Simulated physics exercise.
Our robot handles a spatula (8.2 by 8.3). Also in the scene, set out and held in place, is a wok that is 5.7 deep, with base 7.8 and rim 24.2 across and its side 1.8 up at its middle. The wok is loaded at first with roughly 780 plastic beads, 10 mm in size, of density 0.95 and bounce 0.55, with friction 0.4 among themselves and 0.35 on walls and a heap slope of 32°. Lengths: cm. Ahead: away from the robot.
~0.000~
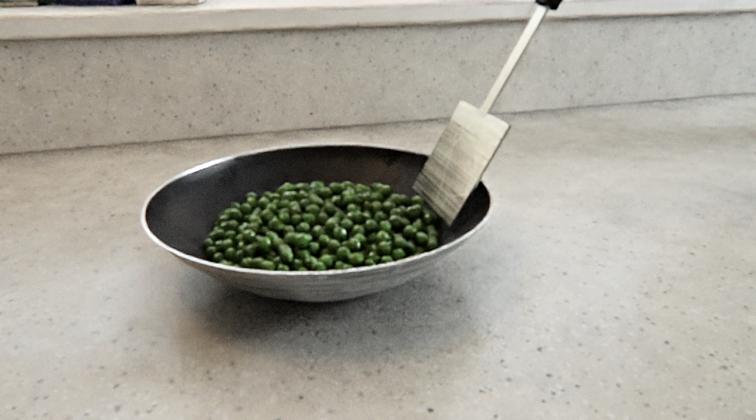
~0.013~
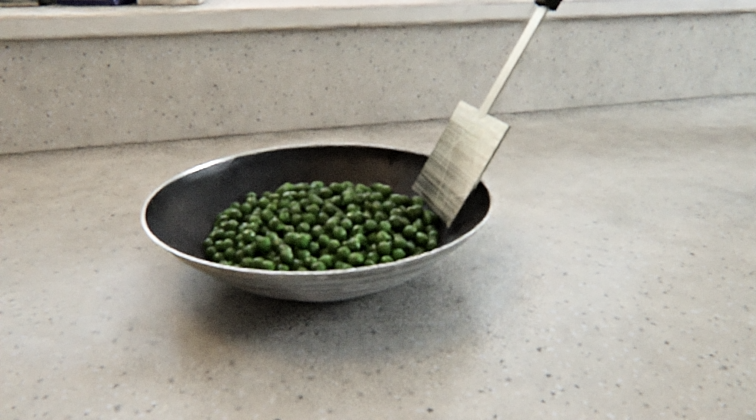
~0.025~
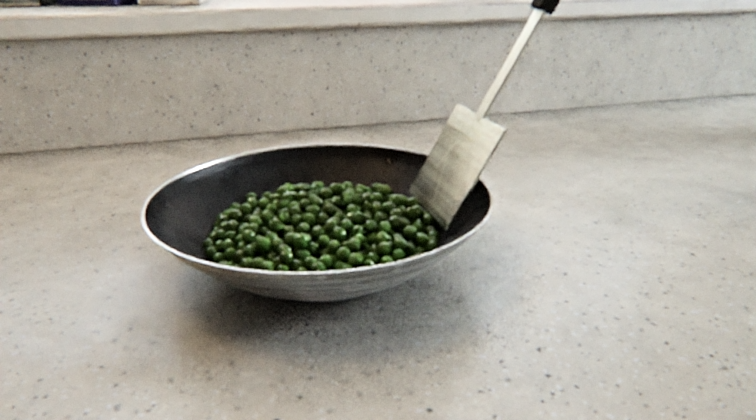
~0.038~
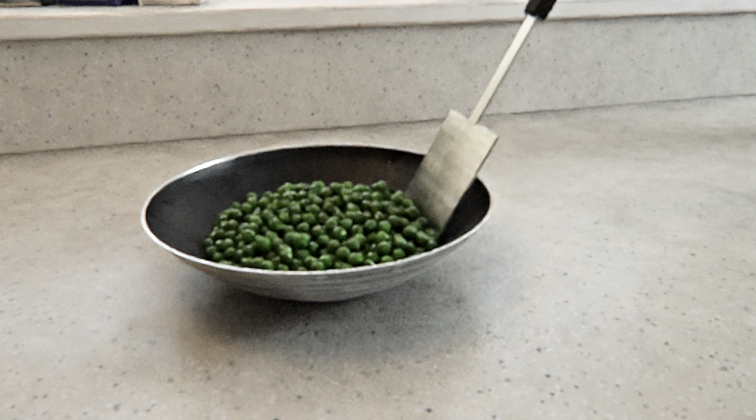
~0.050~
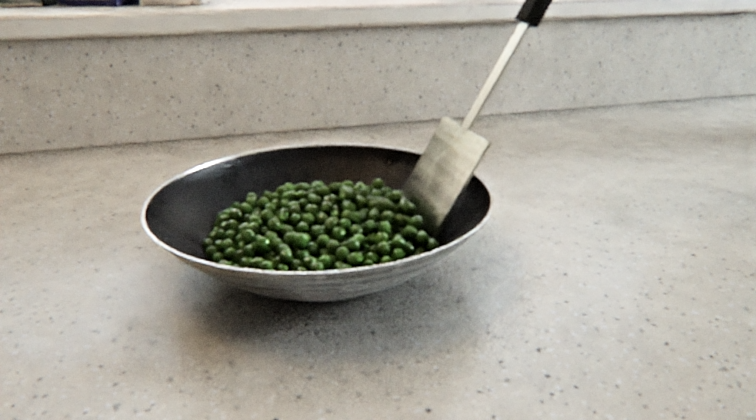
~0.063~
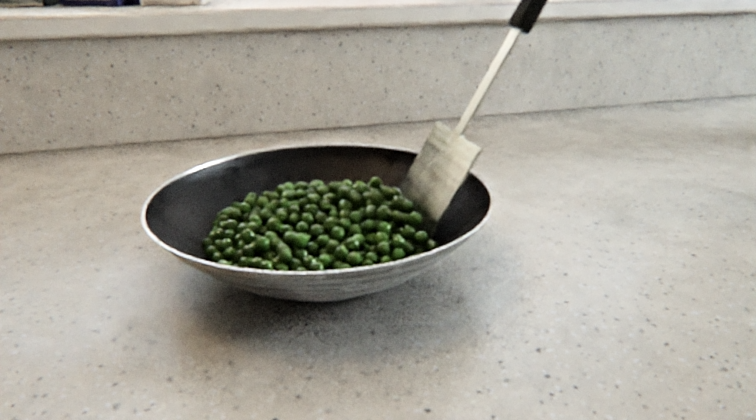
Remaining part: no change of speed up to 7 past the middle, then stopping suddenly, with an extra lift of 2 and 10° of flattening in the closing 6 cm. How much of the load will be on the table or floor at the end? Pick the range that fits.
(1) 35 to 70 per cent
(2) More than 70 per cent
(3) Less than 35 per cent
Answer: 3.
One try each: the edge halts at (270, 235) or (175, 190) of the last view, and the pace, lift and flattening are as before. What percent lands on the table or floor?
Some 0 and 45 per cent.
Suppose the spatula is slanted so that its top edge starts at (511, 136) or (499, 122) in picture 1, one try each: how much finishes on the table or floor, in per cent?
Close to 10 and 15 percent respectively.
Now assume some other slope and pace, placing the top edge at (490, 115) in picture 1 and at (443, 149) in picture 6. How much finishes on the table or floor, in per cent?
I'd put it at roughly 40 per cent.
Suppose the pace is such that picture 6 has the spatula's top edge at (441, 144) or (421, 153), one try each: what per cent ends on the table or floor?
Roughly 35 per cent, then roughly 50 per cent.
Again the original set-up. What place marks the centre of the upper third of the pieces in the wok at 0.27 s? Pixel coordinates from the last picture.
About pixel (217, 201).
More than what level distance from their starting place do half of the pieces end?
6 cm.
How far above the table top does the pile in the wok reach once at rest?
Peak at rest, approximately 7.5 centimetres.
After 0.16 s, sloping 60°, highest piece 6 above the table; 777 in the wok.
After 0.27 s, sloping 56°, highest piece 8 above the table; 777 in the wok.
After 0.52 s, sloping 50°, highest piece 8 above the table; 620 in the wok, 140 on the table or floor, 17 on the blade or in flight.
After 1.57 s, sloping 50°, highest piece 7 above the table; 616 in the wok, 161 on the table or floor.
At rest, 616 in the wok, 161 on the table or floor. That is 21 % on the table or floor.
